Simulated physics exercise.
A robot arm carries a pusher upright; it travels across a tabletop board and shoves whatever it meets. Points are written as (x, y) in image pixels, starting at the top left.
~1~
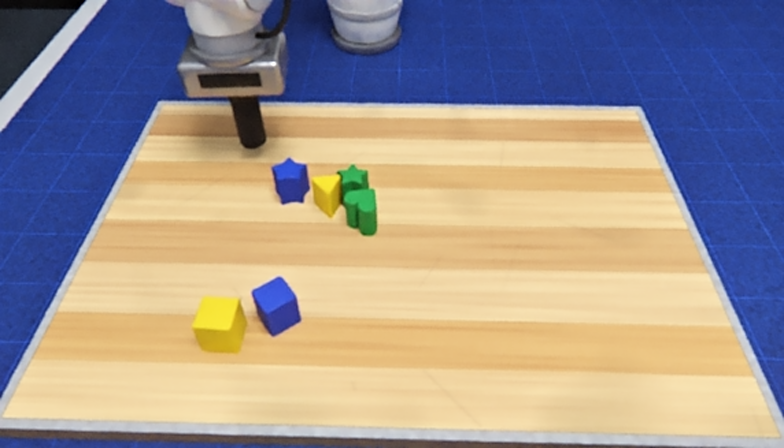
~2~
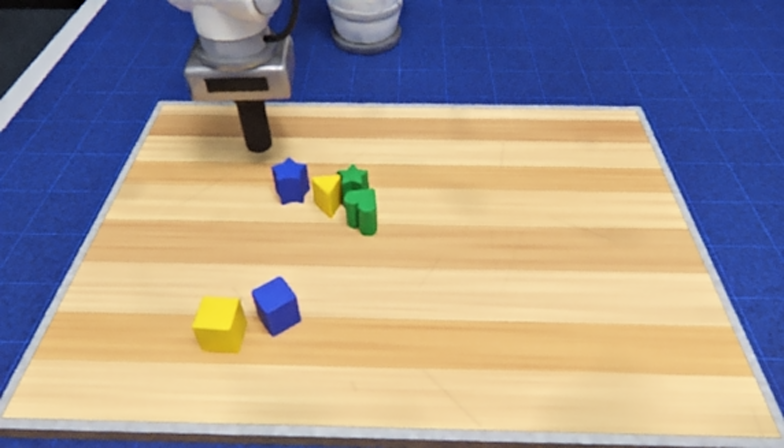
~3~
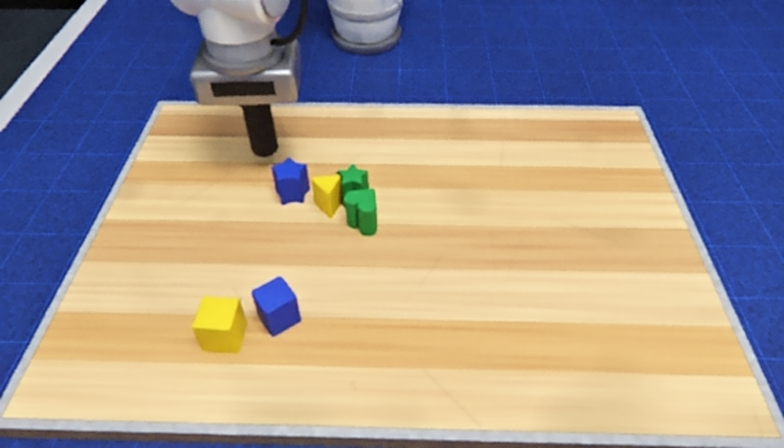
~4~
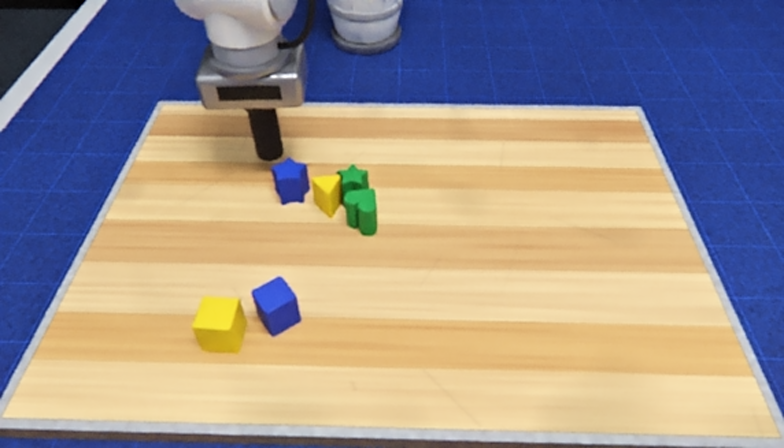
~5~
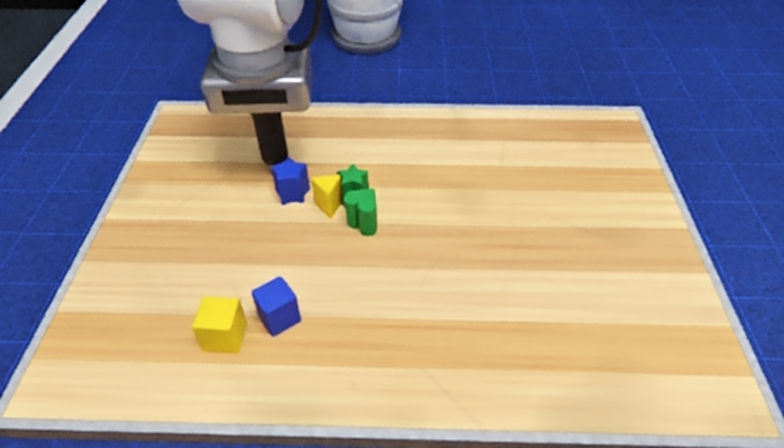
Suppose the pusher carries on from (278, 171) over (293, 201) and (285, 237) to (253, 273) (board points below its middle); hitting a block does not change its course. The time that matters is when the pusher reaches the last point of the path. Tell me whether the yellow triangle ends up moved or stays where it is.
My prediction: It moves.
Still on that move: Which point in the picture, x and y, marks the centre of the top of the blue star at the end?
The middle of its upper face will lie at (308, 217).
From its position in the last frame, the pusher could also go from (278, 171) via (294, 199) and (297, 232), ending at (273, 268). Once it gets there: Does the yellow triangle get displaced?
Answer: Yes.
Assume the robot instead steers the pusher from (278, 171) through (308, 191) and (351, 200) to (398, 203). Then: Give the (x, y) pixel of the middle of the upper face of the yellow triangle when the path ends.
Located at (340, 194).
The first path, step by step. One third of the way, pusher at (290, 188); blue star at (302, 191); yellow triangle at (335, 188), turned 35° anticlockwise; green heart-shaped block at (366, 199).
Two thirds of the way, pusher at (282, 224); blue star at (308, 217), turned 30° anticlockwise; yellow triangle at (336, 195), turned 85° anticlockwise; green heart-shaped block at (372, 199).
At the end, pusher at (249, 260); blue square block not moved; blue star at (308, 217), turned 35° anticlockwise; yellow triangle at (336, 195), turned 85° anticlockwise; green heart-shaped block at (372, 199).
